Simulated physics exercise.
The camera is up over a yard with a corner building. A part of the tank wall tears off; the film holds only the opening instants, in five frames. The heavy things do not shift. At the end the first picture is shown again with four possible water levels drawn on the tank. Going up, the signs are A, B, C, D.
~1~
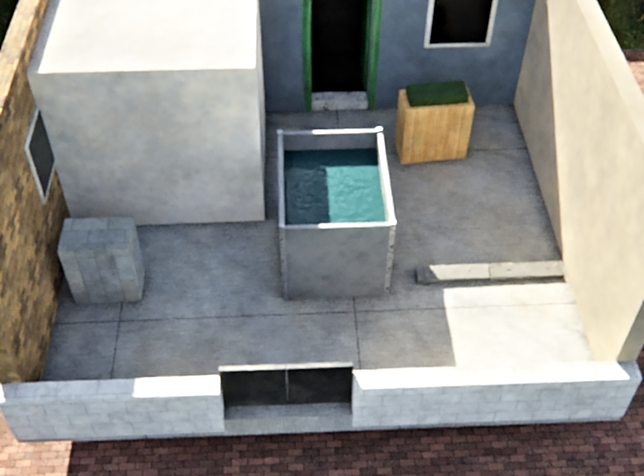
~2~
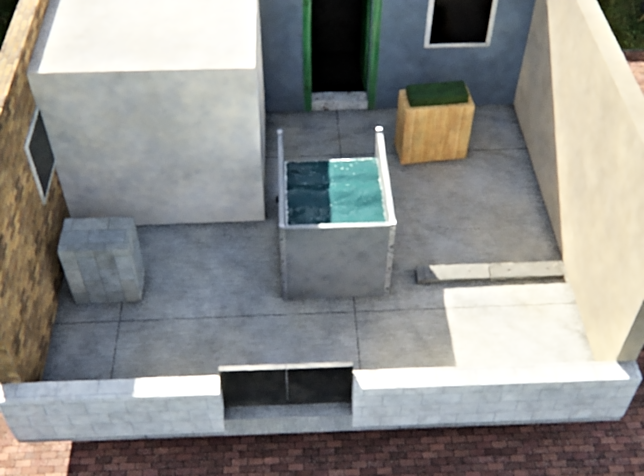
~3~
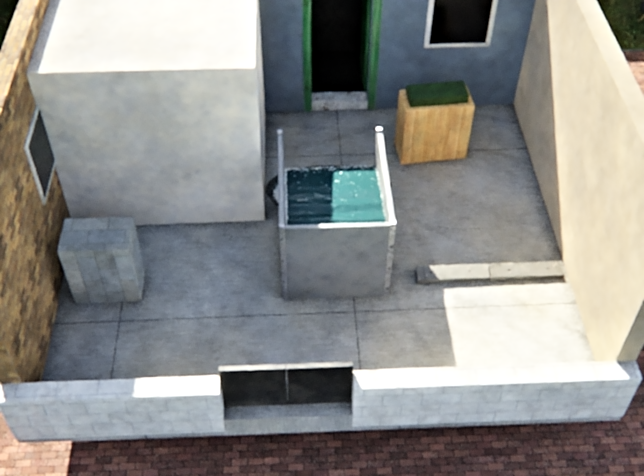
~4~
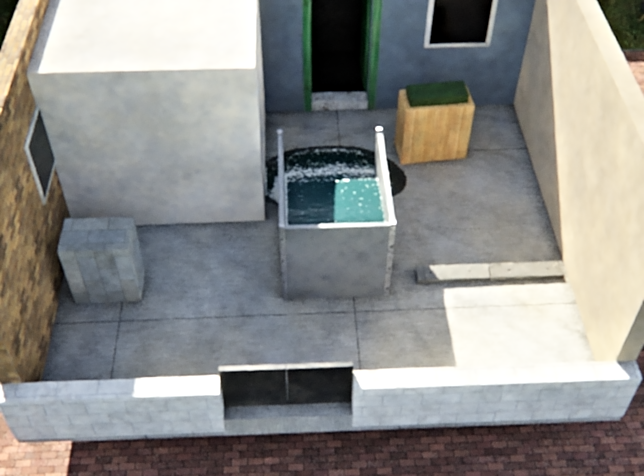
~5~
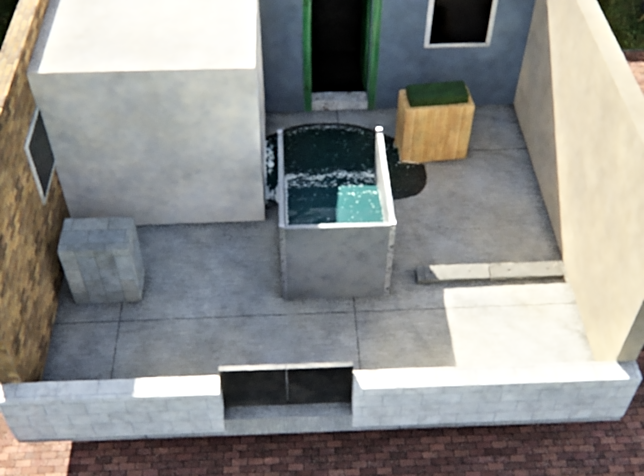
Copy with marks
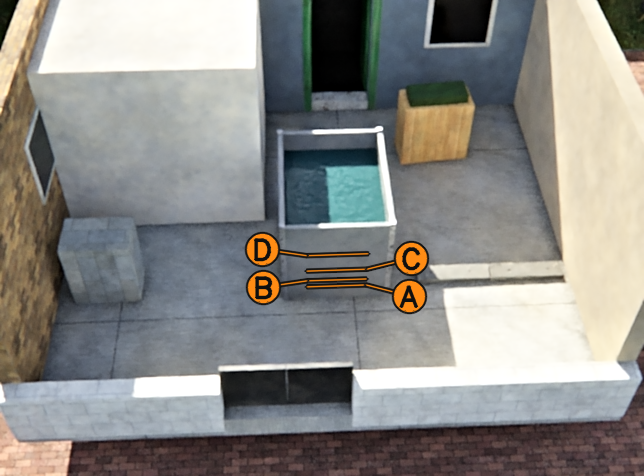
A grey, open-topped tank of teal water stands in the middle of a paved, walled yard, seen from high above. Behind it are a green-framed doorway and a wooden box with a green top, with a pale block building at left and a dark, shut gate in the low front wall. The tank's far side opens and water pours out behind, spreading darkly across the paving towards the doorway and box, while the camera stays still.
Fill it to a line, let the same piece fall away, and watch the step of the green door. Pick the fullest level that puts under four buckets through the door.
It is B.
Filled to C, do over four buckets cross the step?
Yes, it does.
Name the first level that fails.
It is C.
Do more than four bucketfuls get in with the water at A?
No.
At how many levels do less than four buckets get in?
Two.
On the marked copy, A at (336, 285); B at (336, 279); C at (337, 270); D at (337, 254); from the bottom up A, B, C, D.
Choosing A, nothing gets over.
Choosing B, a splash gets over, under a bucket.
Choosing C, about 9 bucketfuls get in.
Choosing D, dozens of bucketfuls pour in.
